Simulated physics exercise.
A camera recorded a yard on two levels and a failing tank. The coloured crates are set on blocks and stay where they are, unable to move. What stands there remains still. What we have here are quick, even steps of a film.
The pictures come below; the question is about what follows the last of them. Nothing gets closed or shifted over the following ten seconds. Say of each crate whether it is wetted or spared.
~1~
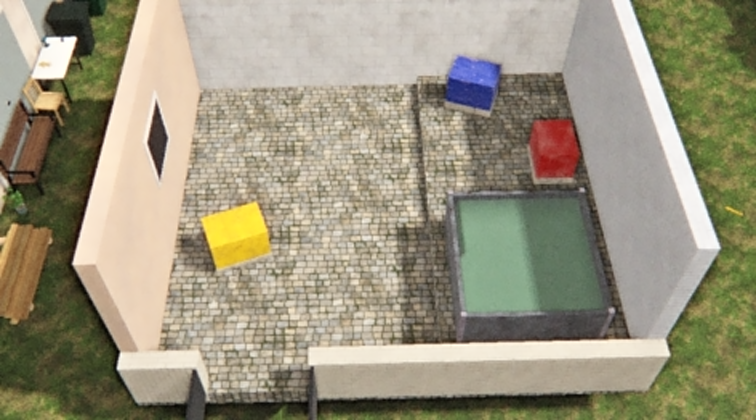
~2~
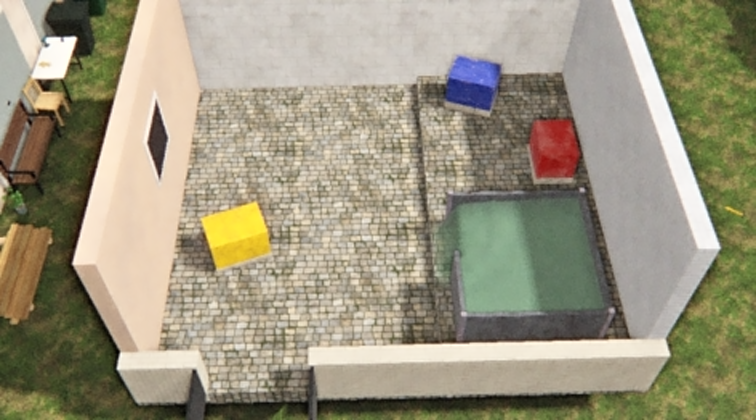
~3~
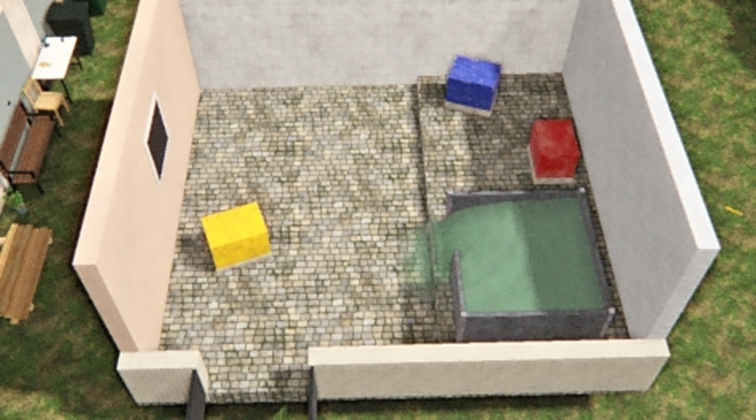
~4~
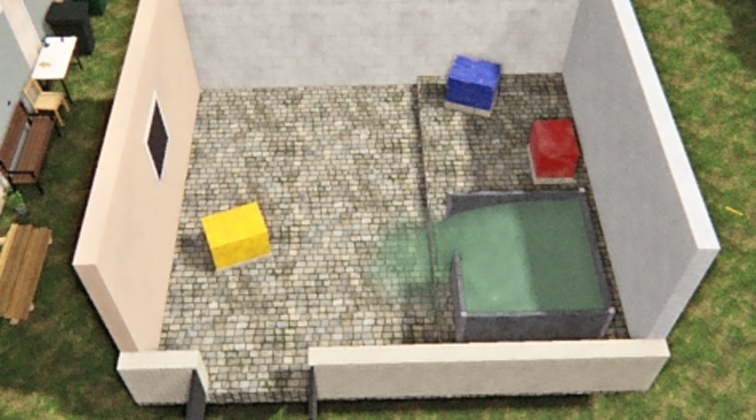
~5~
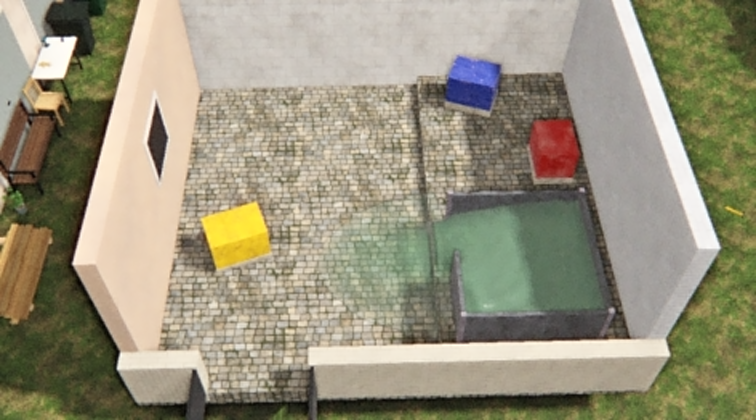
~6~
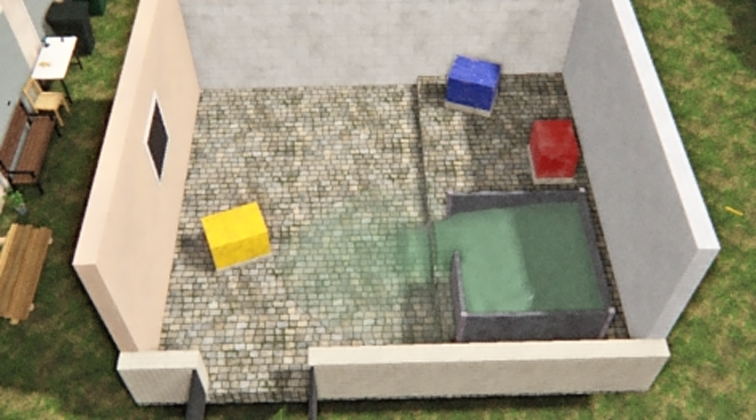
The red crate is spared, the blue crate is spared, the yellow crate is wetted.
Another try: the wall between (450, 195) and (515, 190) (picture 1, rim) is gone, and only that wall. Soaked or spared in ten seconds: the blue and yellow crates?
The blue one is reached; the yellow one is reached.
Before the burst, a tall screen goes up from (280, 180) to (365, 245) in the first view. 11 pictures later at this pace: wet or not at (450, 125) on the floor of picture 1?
By then the spot is still untouched.
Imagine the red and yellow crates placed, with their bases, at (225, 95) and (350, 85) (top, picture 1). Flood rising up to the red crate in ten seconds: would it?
The red crate is flooded.
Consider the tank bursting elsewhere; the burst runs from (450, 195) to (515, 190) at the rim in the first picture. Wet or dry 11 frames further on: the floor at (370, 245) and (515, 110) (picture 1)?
I'd expect the first point to stay dry and the second point to be reached.
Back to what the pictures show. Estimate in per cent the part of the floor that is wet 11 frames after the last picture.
Close to 55 percent, by my reckoning.
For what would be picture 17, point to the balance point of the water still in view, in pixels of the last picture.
The water's middle lies around (401, 265).
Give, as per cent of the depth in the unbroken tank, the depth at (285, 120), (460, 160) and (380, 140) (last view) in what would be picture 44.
The three come to some 12, 0 and 12 per cent respectively.
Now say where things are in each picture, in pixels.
In the first picture, still water in the open tank at (525, 253).
In the second picture, the front is at (441, 283), out from the gap at (452, 245).
In the third picture, the front is at (411, 291), out from the gap at (452, 245).
In the fourth picture, water pours out at (452, 246) and has run to (370, 278).
In the fifth picture, the front is at (325, 256), out from the gap at (452, 246).
In the sixth picture, the front is at (281, 257), out from the gap at (452, 246).
A moment on, water covers 35 % of the floor; the red crate not reached, the blue crate not reached, the yellow crate water round its plinth.
Next, water covers 55 % of the floor; the red crate not reached, the blue crate not reached, the yellow crate water round its plinth.
Then, water covers 55 % of the floor; the red crate not reached, the blue crate not reached, the yellow crate water round its plinth.
Later, water covers 70 % of the floor; the red crate not reached, the blue crate not reached, the yellow crate water round its plinth.
In the end, water covers 70 % of the floor; the red crate stayed above the water, the blue crate stayed above the water, the yellow crate was topped.
